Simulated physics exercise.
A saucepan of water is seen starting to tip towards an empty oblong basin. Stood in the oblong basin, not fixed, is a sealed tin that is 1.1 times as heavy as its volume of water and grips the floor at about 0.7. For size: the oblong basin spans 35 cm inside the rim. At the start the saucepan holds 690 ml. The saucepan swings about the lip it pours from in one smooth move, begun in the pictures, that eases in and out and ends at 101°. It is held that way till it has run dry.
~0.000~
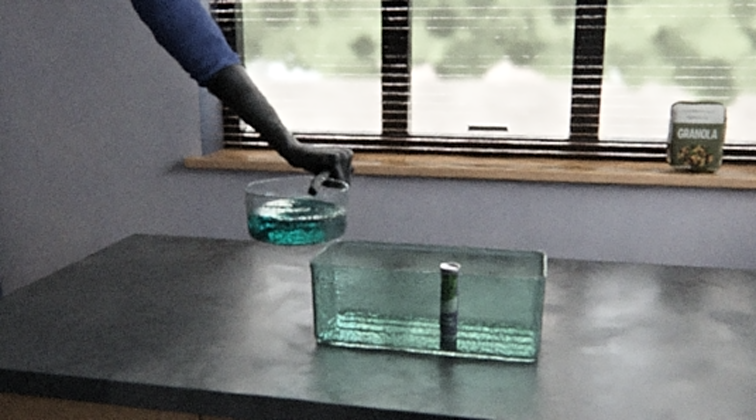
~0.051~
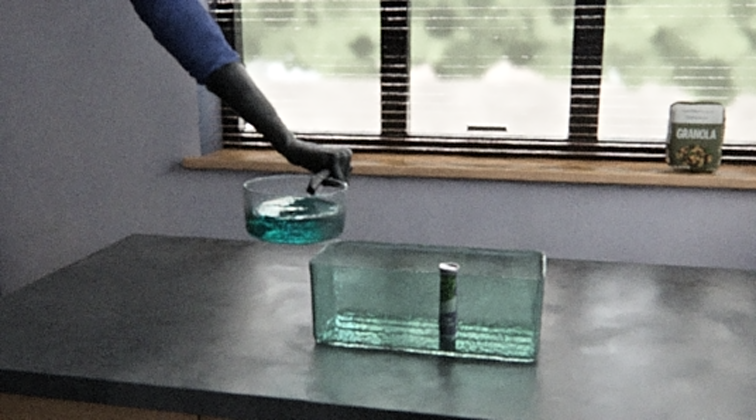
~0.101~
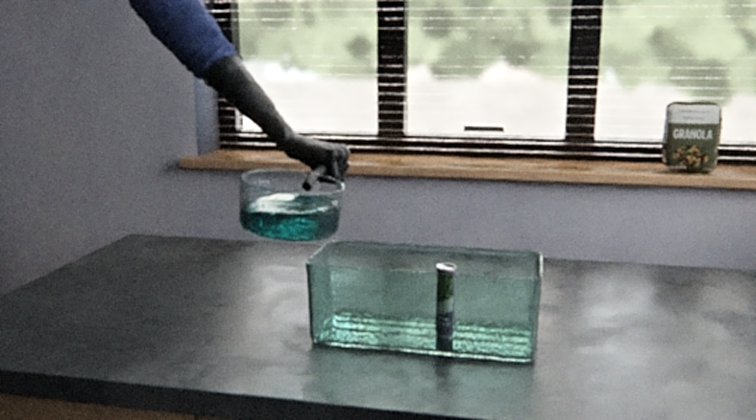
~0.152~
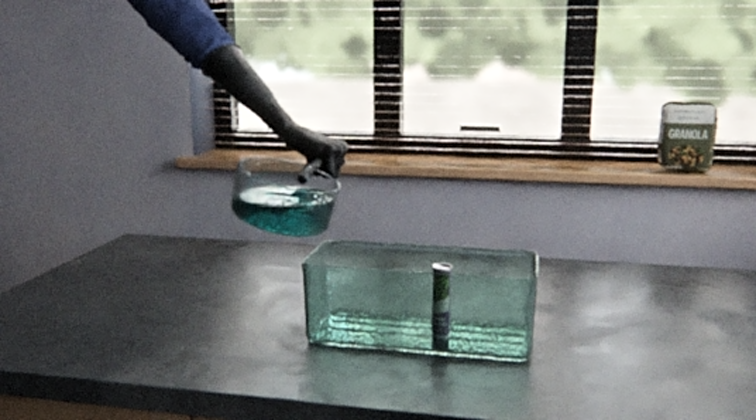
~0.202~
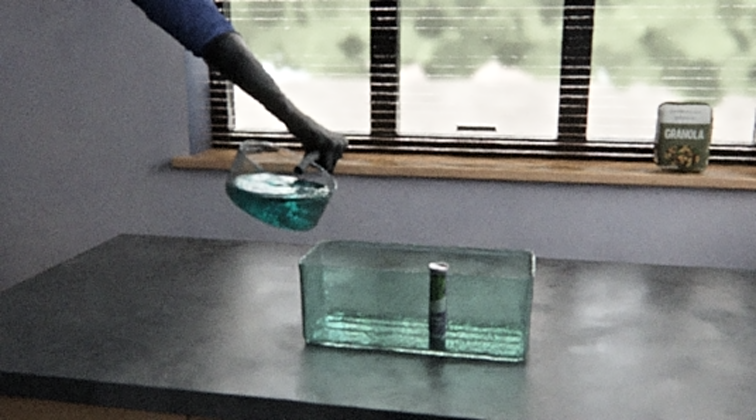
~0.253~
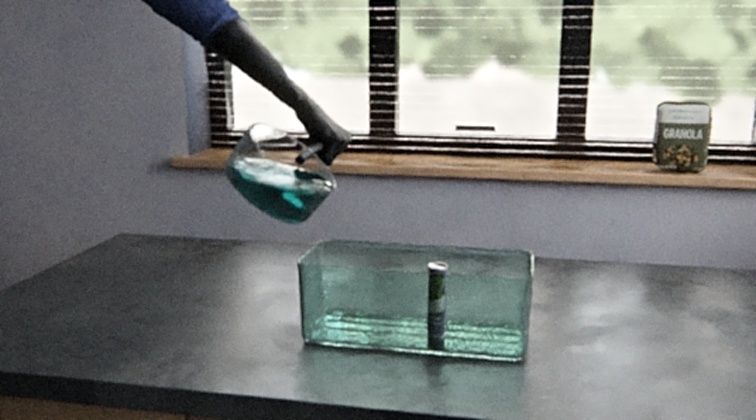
On a dark counter by a window, a hand steadily tilts a glass pan of teal water.
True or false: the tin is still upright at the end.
False.
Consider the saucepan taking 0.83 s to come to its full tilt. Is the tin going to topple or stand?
The tin stays on its base.
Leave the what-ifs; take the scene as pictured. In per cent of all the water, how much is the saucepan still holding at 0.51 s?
Roughly 40 percent.
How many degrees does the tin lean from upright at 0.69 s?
Some 5°.
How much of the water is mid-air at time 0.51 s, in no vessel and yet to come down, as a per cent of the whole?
56 %.
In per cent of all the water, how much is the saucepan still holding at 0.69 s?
6 %.
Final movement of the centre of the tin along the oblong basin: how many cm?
Shift of tin centre: Approx. 3.5 cm.
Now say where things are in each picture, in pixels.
In the first picture, tilt 0°; pouring edge (346, 190); surface from (254, 207) to (345, 211); the oblong basin's rim runs from (322, 252) to (545, 266); the tin's top is at (450, 269).
In the second picture, tilt 2°; pouring edge (345, 190); surface from (252, 207) to (343, 210).
In the third picture, tilt 7°; pouring edge (341, 191); surface from (247, 202) to (339, 205).
In the fourth picture, tilt 15°; pouring edge (337, 191); surface from (239, 193) to (334, 198).
In the fifth picture, tilt 26°; pouring edge (333, 191); surface from (233, 178) to (330, 192).
In the sixth picture, tilt 38°; pouring edge (332, 190); surface from (234, 159) to (331, 185).
Then, 0.51 s in, the tilt is 95° and 40 per cent is still to pour; the tin stands where it began.
Then, 0.69 s in, the tilt is 101° and 6 per cent is still to pour; the tin leans 7°.
Then, 0.89 s in, the tilt is 101° and 1 per cent is still to pour; the tin stands 4 cm from where it began.
Then, 1.10 s in, the tilt is 101° and 0 per cent is still to pour; the tin leans 36°.
Finally, the tin lies on its side.
